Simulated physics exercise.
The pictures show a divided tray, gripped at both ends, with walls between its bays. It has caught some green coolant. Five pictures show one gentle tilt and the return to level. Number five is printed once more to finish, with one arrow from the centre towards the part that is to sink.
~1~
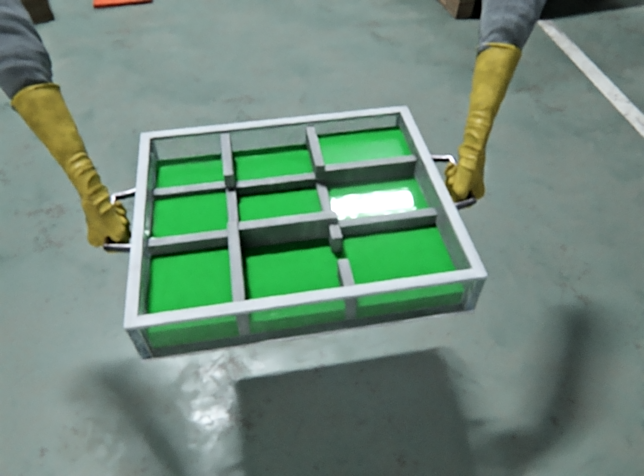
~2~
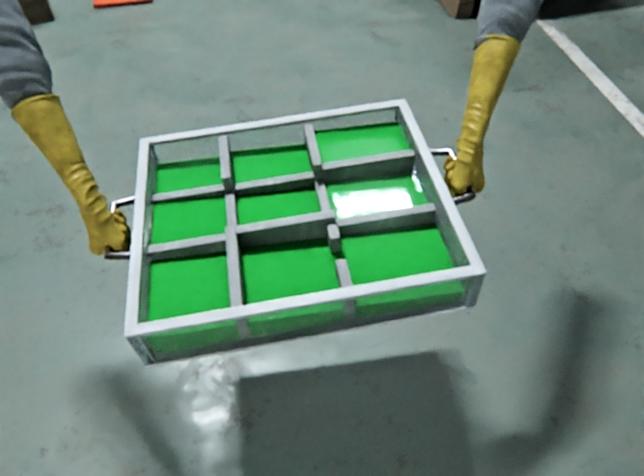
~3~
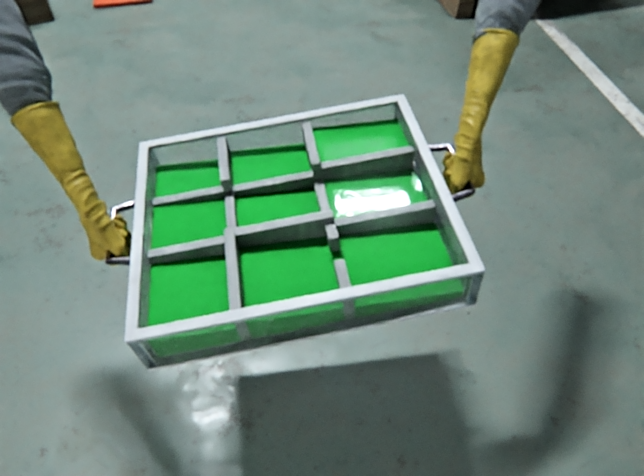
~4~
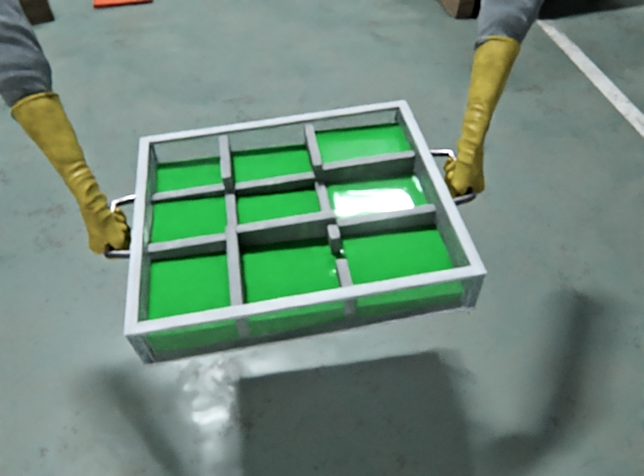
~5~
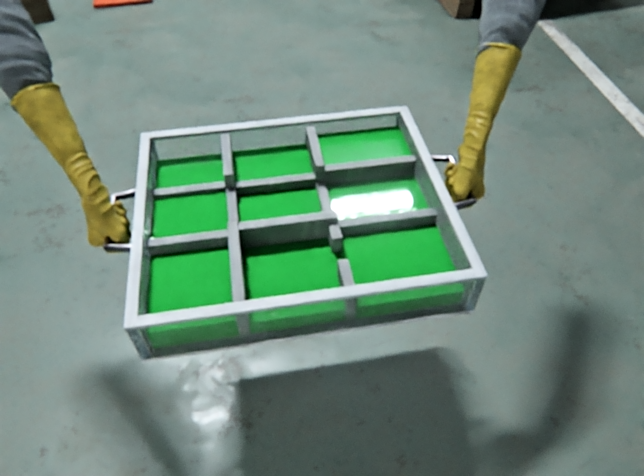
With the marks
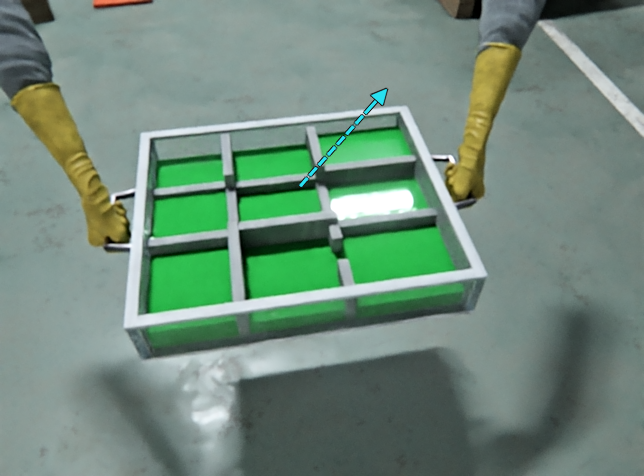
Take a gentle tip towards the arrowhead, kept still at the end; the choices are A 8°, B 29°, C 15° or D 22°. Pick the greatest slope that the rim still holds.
That is slope A.
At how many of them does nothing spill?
One.
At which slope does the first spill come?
Slope C.
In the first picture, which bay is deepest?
That is the back right bay.
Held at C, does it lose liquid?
Yes, it does.
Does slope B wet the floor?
Yes, it does.
The arrow ends at (383, 93).
For slope A, nothing spills; the back right bay holds the most.
For slope B, about 44 % goes over the rim.
For slope C, about 4 % goes over the rim.
For slope D, about 24 % goes over the rim.
